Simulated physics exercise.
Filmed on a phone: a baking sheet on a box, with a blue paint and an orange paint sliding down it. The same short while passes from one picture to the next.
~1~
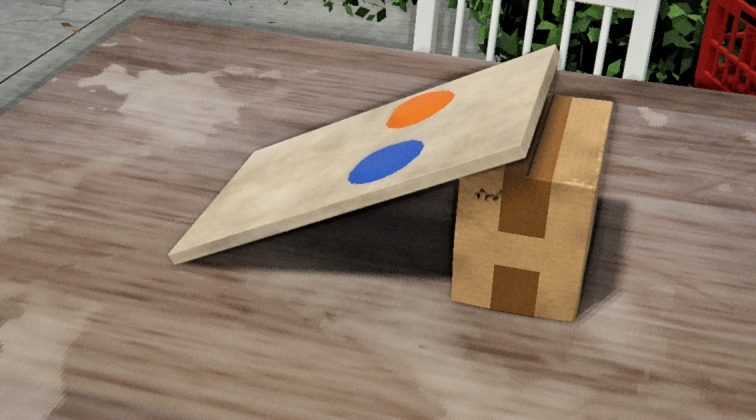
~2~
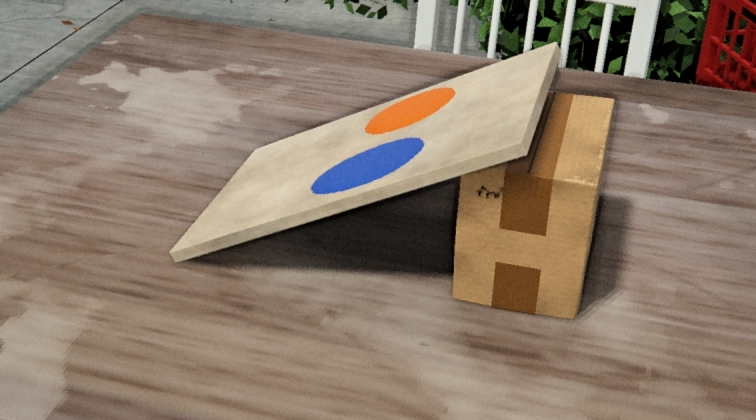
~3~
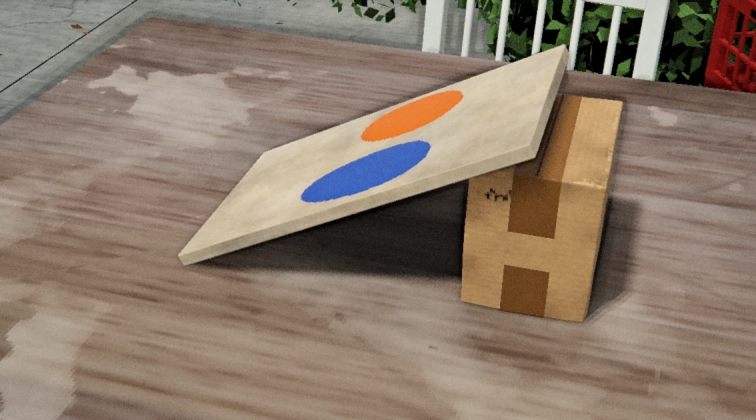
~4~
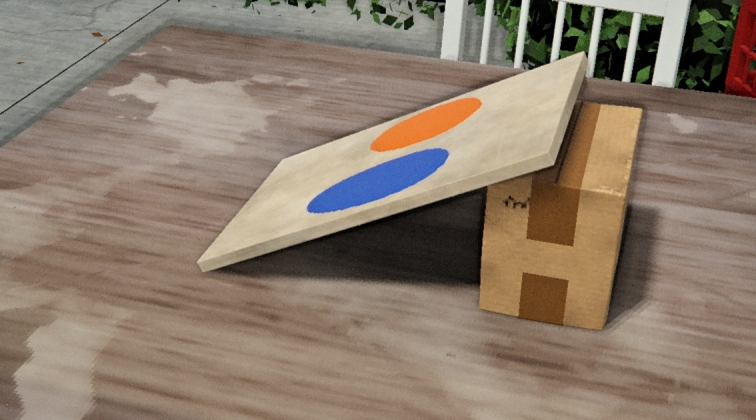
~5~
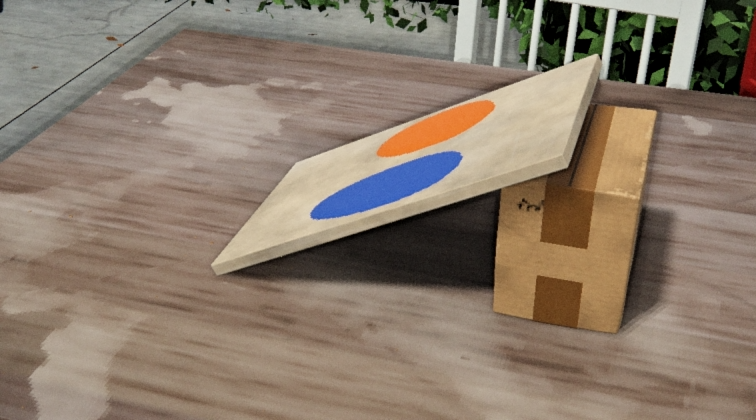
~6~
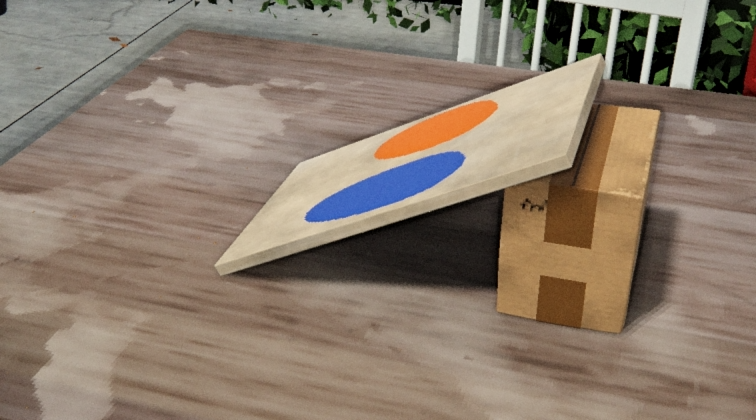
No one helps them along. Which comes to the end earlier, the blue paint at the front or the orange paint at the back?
It is the front one.
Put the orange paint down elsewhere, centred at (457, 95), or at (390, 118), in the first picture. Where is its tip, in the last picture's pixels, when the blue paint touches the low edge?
First near (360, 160), then near (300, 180).
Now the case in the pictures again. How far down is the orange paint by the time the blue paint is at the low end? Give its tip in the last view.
Roughly at (330, 166).
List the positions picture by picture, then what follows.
Tip of the blue paint half way down; tip of the orange paint (400, 115) half way down, in the first frame.
Tip of the blue paint (321, 179) half way down; tip of the orange paint half way down, in the second frame.
Tip of the blue paint three quarters of the way down; tip of the orange paint (372, 128) half way down, in the third frame.
Tip of the blue paint (319, 199) three quarters of the way down; tip of the orange paint half way down, in the fourth frame.
Tip of the blue paint three quarters of the way down; tip of the orange paint (388, 144) three quarters of the way down, in the fifth frame.
Tip of the blue paint (315, 209) three quarters of the way down; tip of the orange paint three quarters of the way down, in the sixth frame.
Soon after, the blue paint is close to the edge; the orange paint is three quarters of the way down.
In the end, the blue paint is at the low edge; the orange paint is three quarters of the way down.
